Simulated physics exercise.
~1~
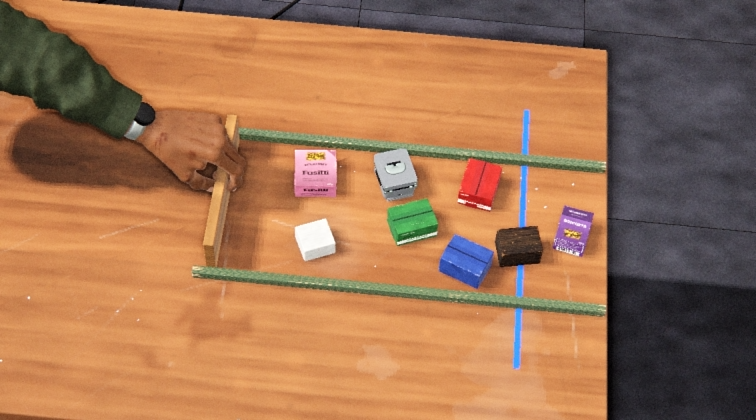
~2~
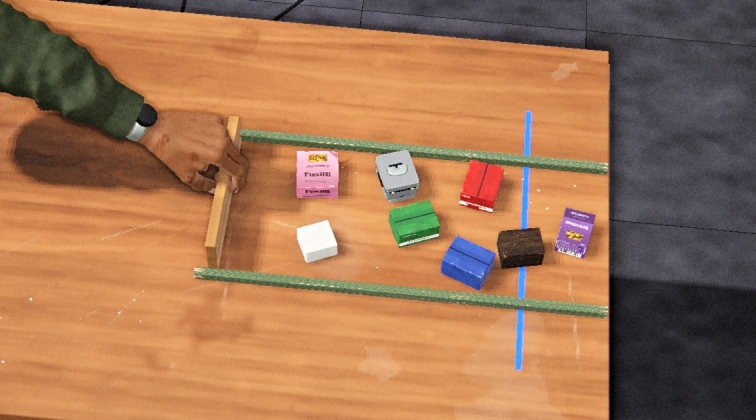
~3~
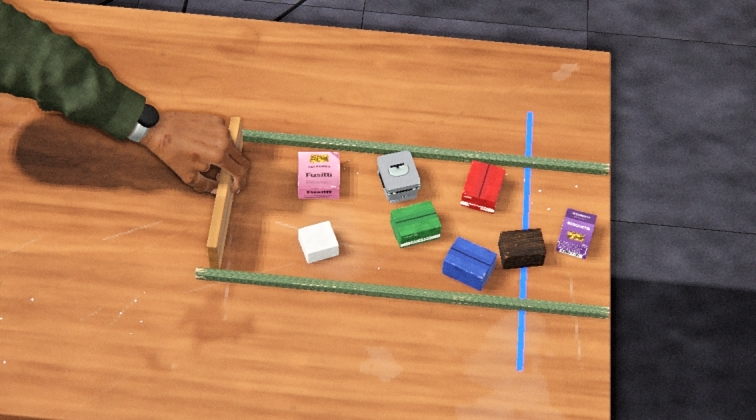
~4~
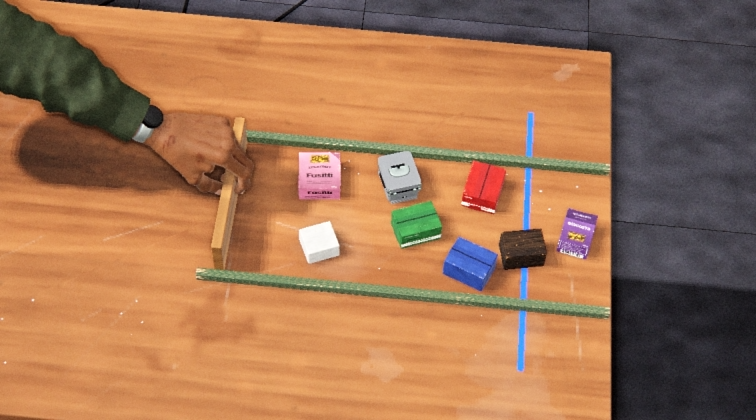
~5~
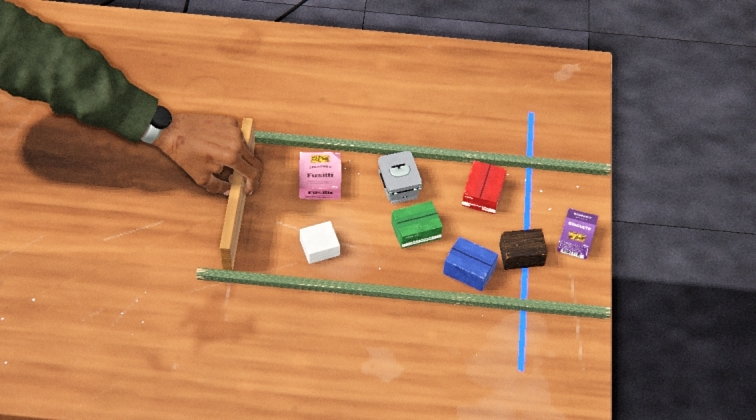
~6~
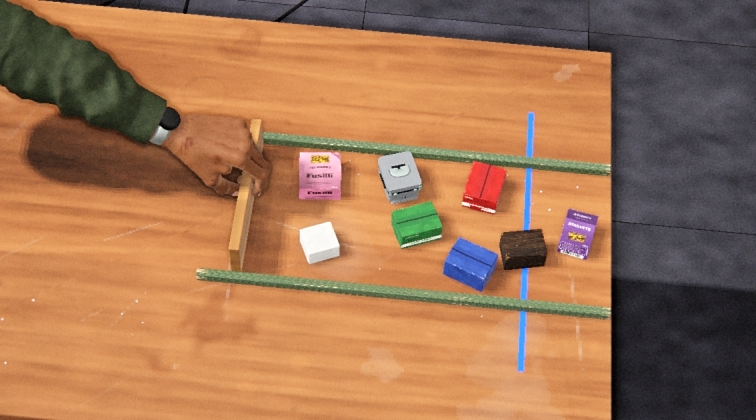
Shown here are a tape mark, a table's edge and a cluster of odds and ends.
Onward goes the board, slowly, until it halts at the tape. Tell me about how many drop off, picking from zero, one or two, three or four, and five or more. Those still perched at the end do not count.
Ha, one or two come down.
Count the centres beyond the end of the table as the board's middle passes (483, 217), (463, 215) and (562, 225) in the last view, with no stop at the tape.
In order of the places given, that's 0, 0 and 5.
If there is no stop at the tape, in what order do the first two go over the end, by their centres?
Order: Purple box, red box.
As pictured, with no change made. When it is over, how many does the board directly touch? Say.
That comes to 2.
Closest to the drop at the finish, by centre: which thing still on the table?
Black block.
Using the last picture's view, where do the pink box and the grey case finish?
The one named first is at (549, 194), the next at (587, 196).
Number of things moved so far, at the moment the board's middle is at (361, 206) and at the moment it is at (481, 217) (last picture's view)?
Counts: 3, 8.
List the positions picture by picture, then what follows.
The first frame shows purple box (573, 231); black block (519, 246); red box (480, 185); board (222, 190); tape (522, 231).
The second frame shows black block (521, 248); white block (317, 241).
The third frame shows red box (483, 187); green box (416, 224).
The fourth frame shows purple box (577, 234); board (230, 193).
The fifth frame shows black block (523, 249); blue box (471, 264).
The sixth frame shows purple box (578, 234); black block (523, 250); red box (484, 188); board (247, 195); tape (526, 234).
Soon after, none off yet; purple box at rest near (578, 234); black block at rest near (523, 250); red box at rest near (484, 188).
Then, none off yet; purple box at rest near (578, 234); black block at rest near (523, 250); red box moved a little near (510, 188).
Further on, none off yet; purple box moved a little near (598, 233); black block moved about its own width near (559, 248); red box moved well along near (580, 193).
At rest, the number that fall off is one or two; fallen, red box and purple box.
